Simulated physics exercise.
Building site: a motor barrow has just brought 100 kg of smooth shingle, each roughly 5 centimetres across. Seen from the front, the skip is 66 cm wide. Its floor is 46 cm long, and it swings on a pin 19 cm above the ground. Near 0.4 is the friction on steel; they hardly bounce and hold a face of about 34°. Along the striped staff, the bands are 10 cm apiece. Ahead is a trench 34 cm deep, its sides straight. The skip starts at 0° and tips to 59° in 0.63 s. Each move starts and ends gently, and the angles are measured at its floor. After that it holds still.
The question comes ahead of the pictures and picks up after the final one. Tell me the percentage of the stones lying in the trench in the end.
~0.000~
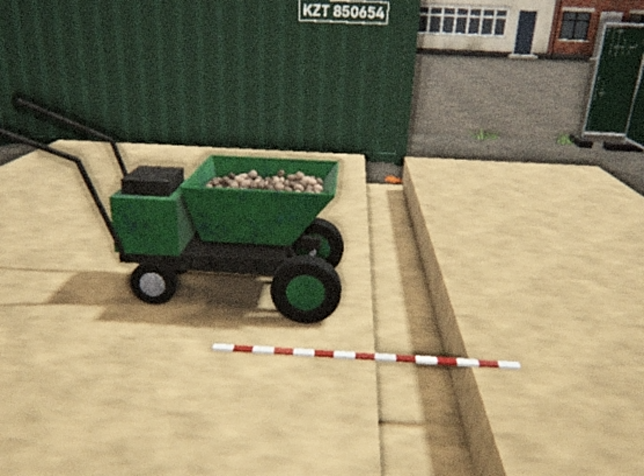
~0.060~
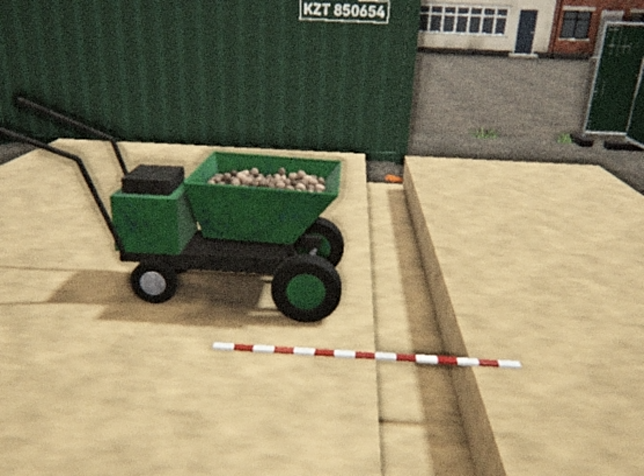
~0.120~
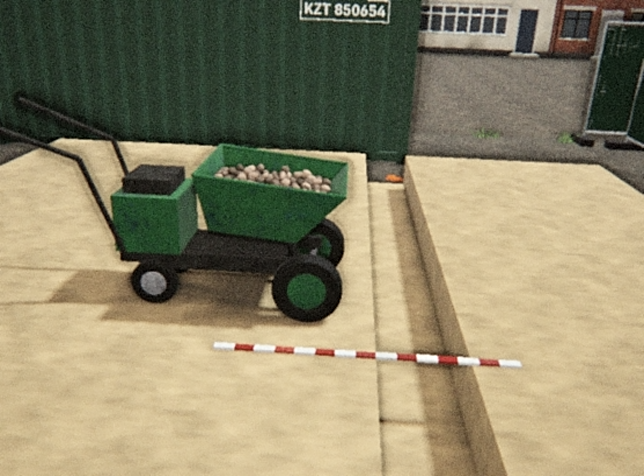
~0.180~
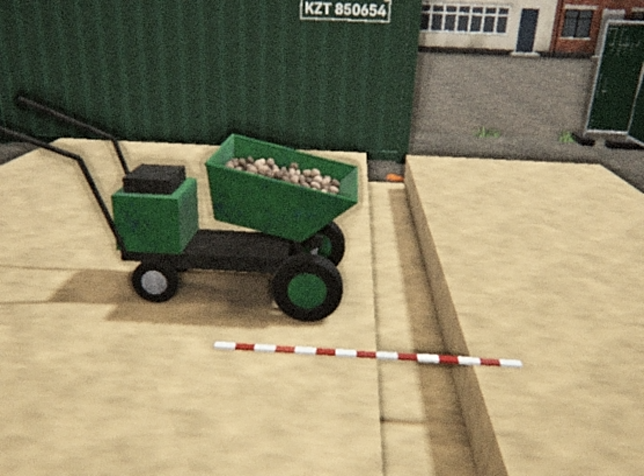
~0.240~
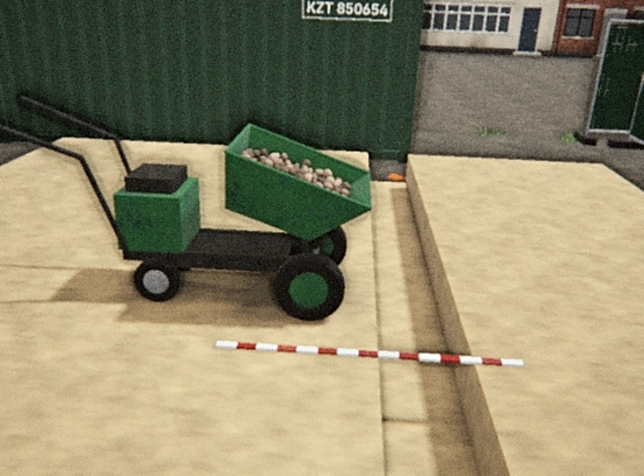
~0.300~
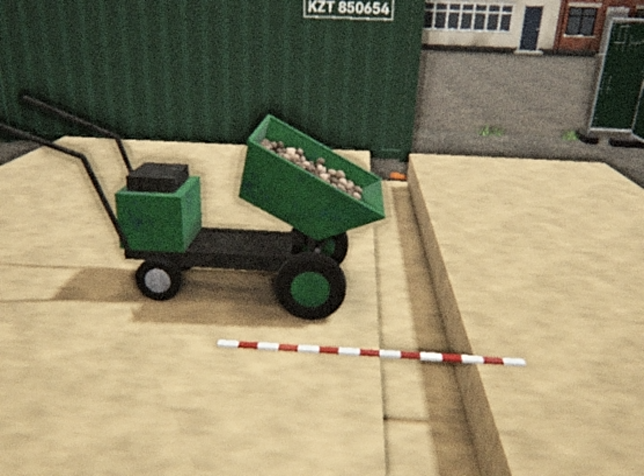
Close to 52 %.
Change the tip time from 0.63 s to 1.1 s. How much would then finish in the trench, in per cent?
With that timing, about 65 per cent.
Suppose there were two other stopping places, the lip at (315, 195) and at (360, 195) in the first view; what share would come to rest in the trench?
I'd expect close to 70 per cent at the first and 35 per cent at the second.
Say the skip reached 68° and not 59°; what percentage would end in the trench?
In that case near 55 per cent.
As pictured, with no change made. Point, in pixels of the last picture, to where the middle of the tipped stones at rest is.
Middle at around (439, 340), I'd say.
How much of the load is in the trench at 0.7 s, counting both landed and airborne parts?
Roughly 10 percent of the load.
After 0.5 s the floor is at 50°; 100 % in the skip; the foremost stones are at (385, 225).
After 0.7 s the floor is at 59°; 92 % in the skip, 8 % in the trench; the foremost stones are at (445, 262).
After 1.1 s the floor is at 59°; 48 % in the skip, 25 % in the trench, 27 % past the trench; the foremost stones are at (548, 306).
After 3.0 s the floor is at 59°; 18 % in the skip, 52 % in the trench, 30 % past the trench; the foremost stones are past the picture's edge.
